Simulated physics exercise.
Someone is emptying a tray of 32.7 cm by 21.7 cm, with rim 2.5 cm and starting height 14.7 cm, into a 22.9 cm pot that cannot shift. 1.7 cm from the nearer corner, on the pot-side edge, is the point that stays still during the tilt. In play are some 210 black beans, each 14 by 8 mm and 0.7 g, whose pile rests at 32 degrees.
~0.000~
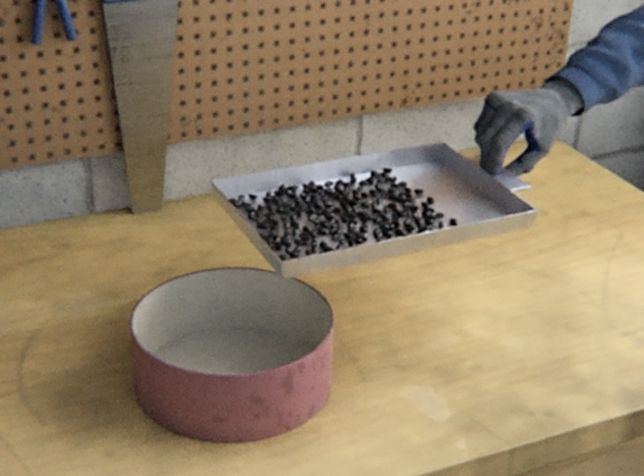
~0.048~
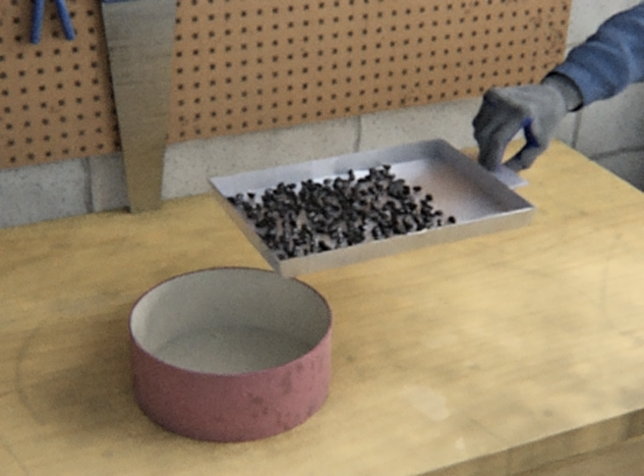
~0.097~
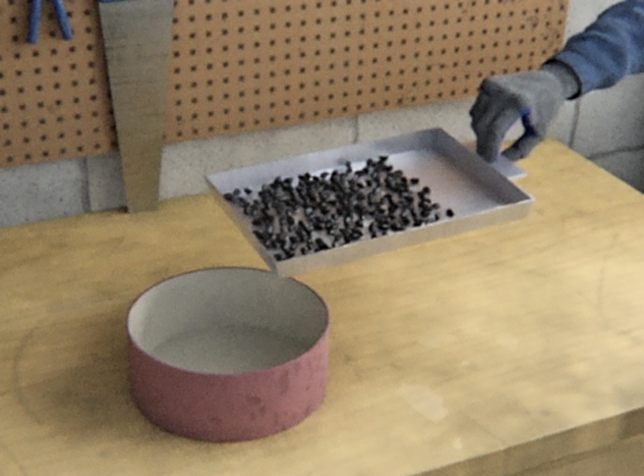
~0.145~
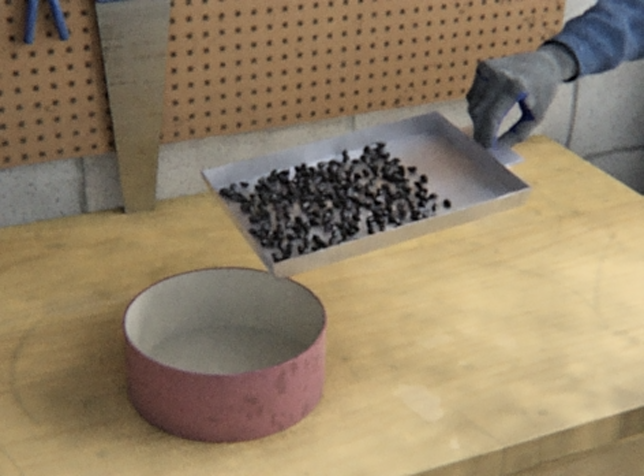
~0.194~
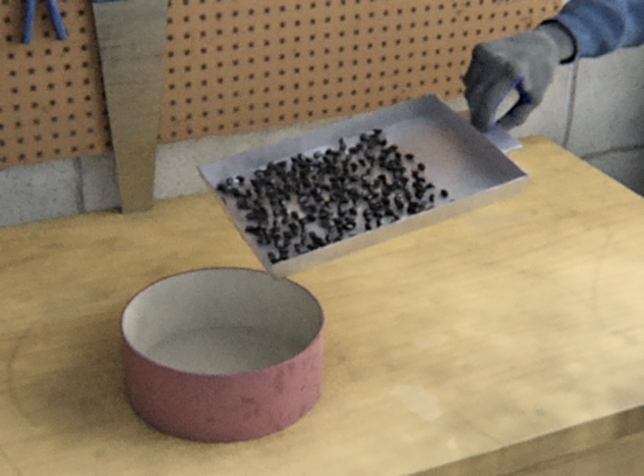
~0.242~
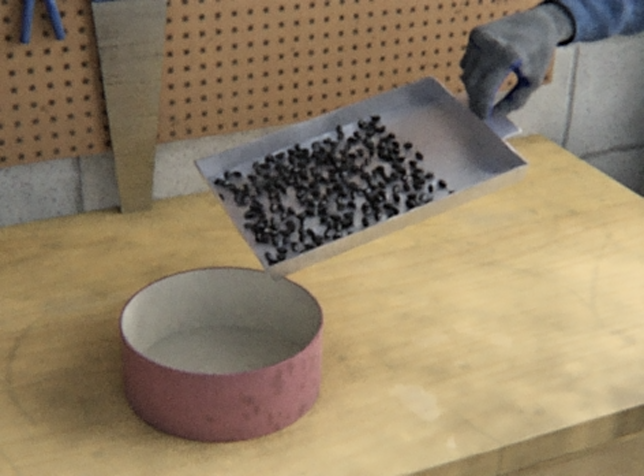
A gloved hand raised the right side of a shallow metal tray, tilting it down to the left, while the black beans stayed scattered across it above a wooden table with a round reddish pot.
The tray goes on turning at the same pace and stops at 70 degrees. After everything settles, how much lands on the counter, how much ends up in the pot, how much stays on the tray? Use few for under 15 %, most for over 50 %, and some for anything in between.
Counter: Few, pot: Most, left on the tray: Some.
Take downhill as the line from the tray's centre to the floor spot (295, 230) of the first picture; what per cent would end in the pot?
Estimate: Near 20 per cent.
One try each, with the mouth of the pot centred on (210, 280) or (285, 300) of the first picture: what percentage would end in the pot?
In order, about 10 and about 50 per cent.
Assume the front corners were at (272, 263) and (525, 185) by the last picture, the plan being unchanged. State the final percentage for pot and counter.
That works out as pot 55 and counter 0.
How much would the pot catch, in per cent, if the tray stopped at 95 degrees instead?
100 %.
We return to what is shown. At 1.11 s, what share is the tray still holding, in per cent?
Something like 55 percent, roughly.
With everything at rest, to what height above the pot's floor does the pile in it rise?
My guess is around 2.0 centimetres.
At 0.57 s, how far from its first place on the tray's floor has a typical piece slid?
It has moved some 6 cm from its start.
After 0.57 s, tilt 42 degrees; the tray holds 100 %, the pot 0 %.
After 0.78 s, tilt 60 degrees; the tray holds 100 %, the pot 0 %.
After 1.11 s, tilt 70 degrees; the tray holds 55 %, the pot 40 %.
In the end, at 2.3 s, counter 0 %, pot 60 %, tray 40 %.
